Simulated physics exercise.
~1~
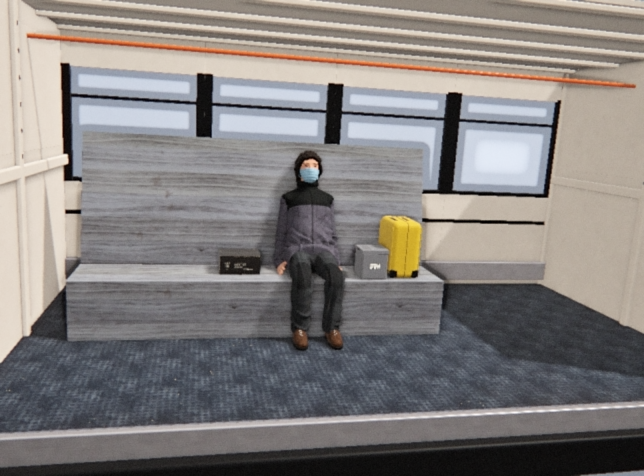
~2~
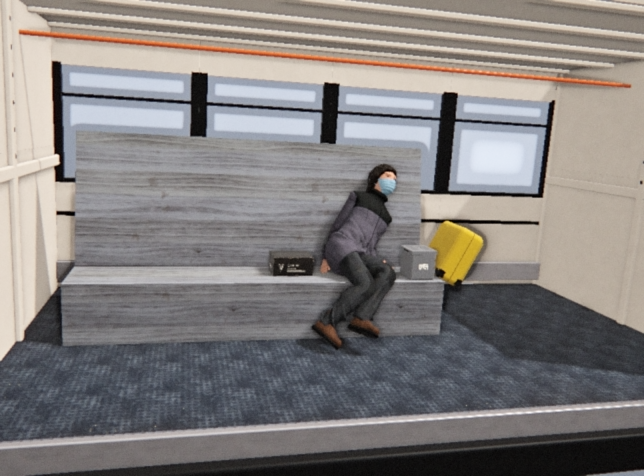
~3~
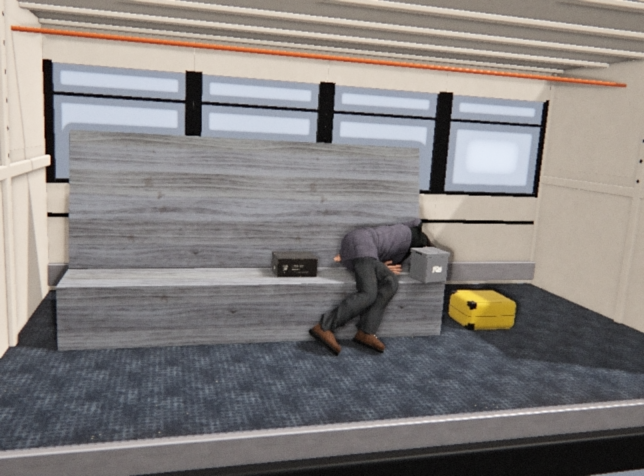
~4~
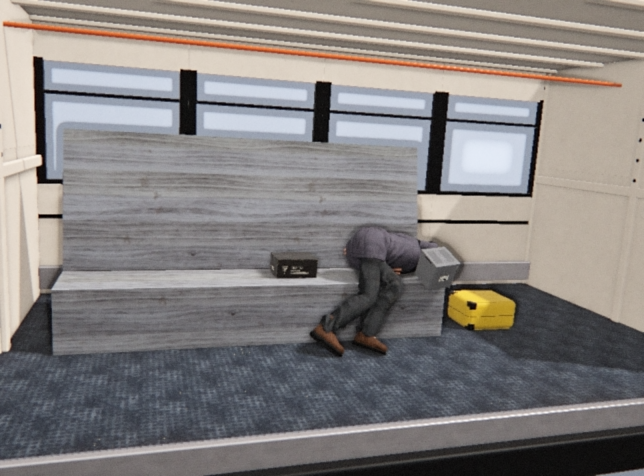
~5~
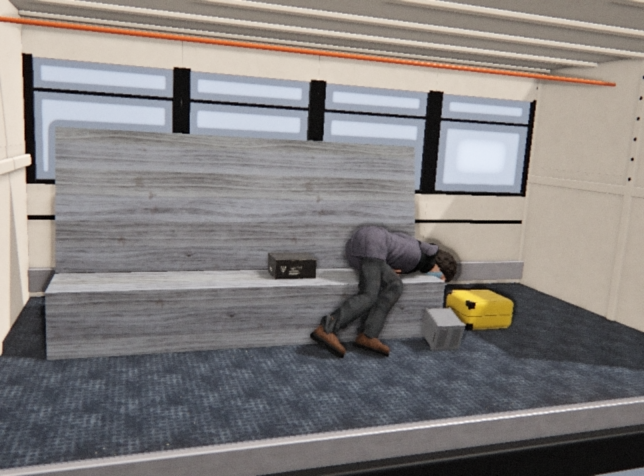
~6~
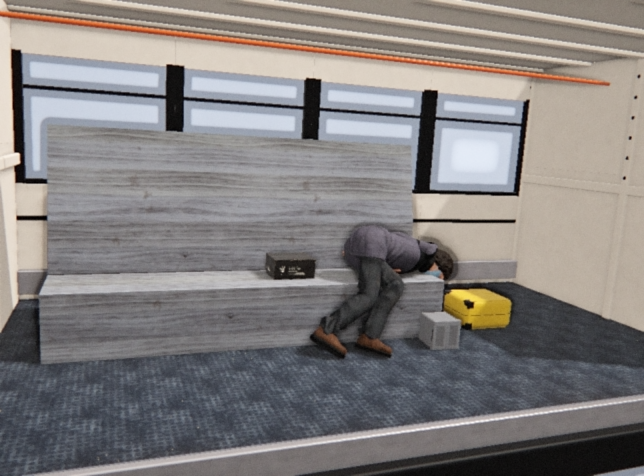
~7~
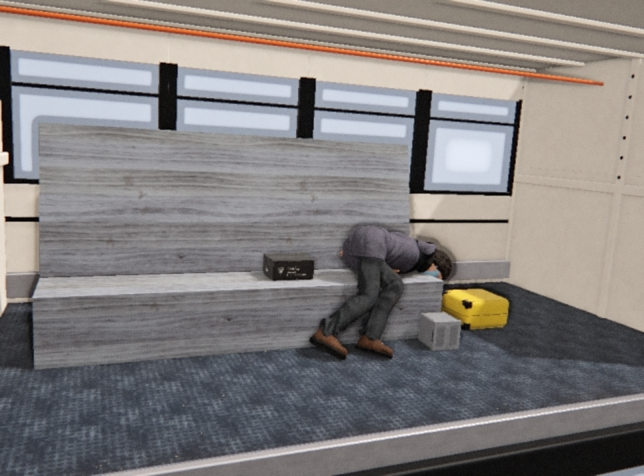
In a train-like compartment, a masked person on a grey bench slides right and slumps face down over its end as a black box shifts right and stays on; a yellow suitcase topples off, then a grey box drops beside it, and all lie still.
